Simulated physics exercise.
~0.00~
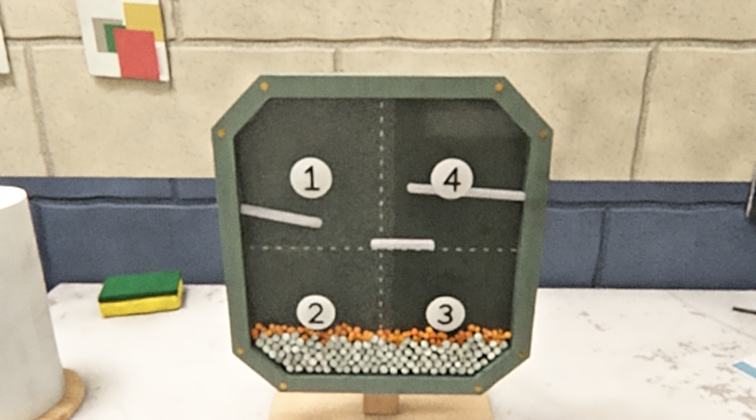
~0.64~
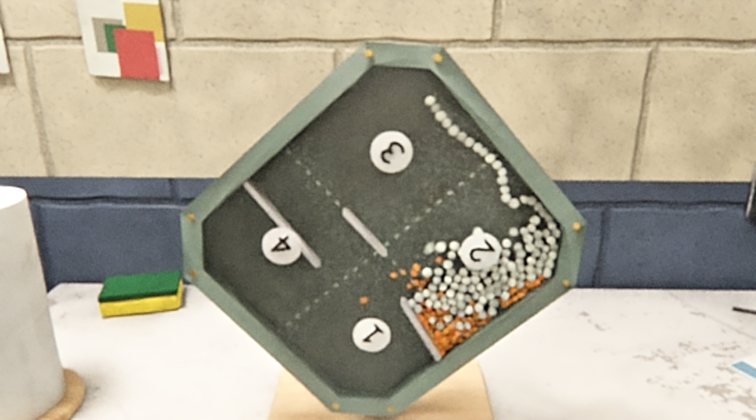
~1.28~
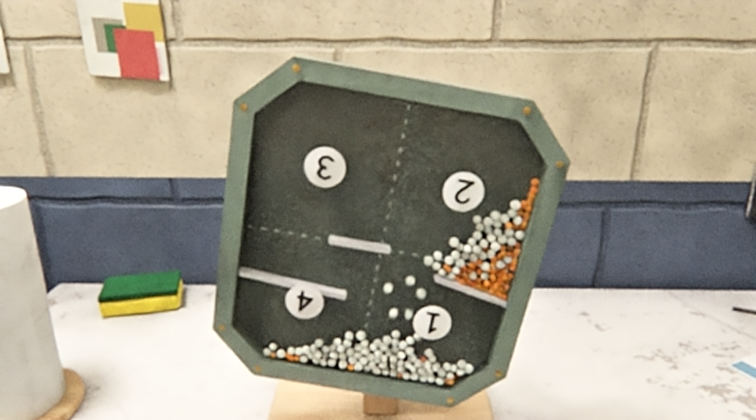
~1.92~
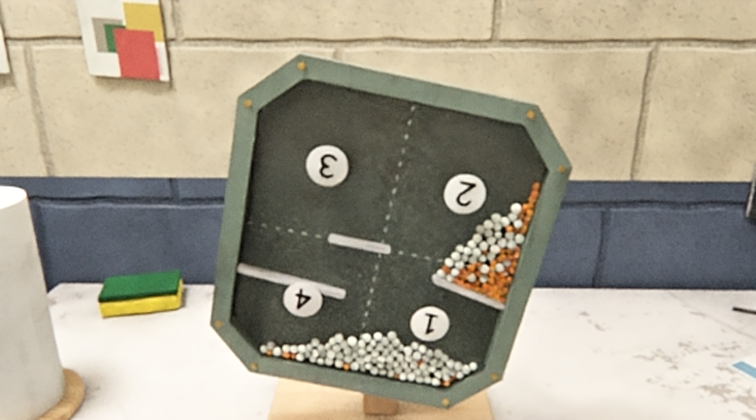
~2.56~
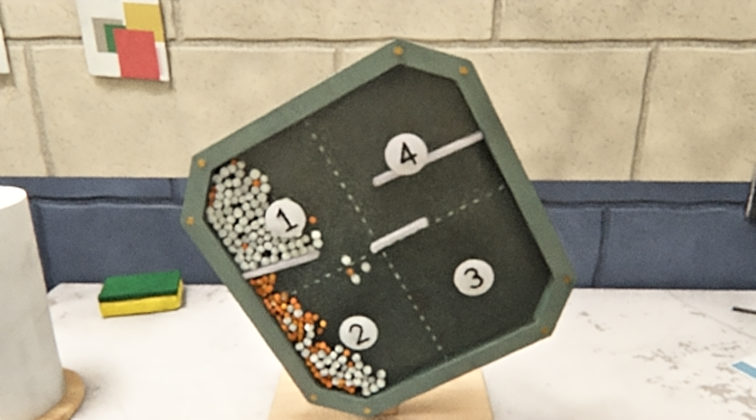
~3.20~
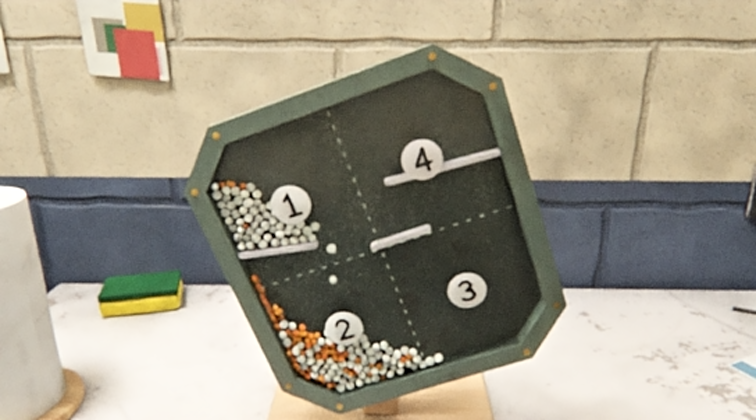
A flat, dark-green case with clipped corners, holding many small white balls and fewer orange ones, stands upright on a wooden base on a pale counter, seen from the front by a still camera. Behind it are a brick wall, a yellow and green sponge and a white cylinder at left. The case turns anticlockwise until nearly upside down, and the balls slide to the right, some spilling past a ledge to the bottom. After a pause it swings back, carrying them left. It ends tilted, with balls heaped on the ledge by one and below in two, while three and four look empty.
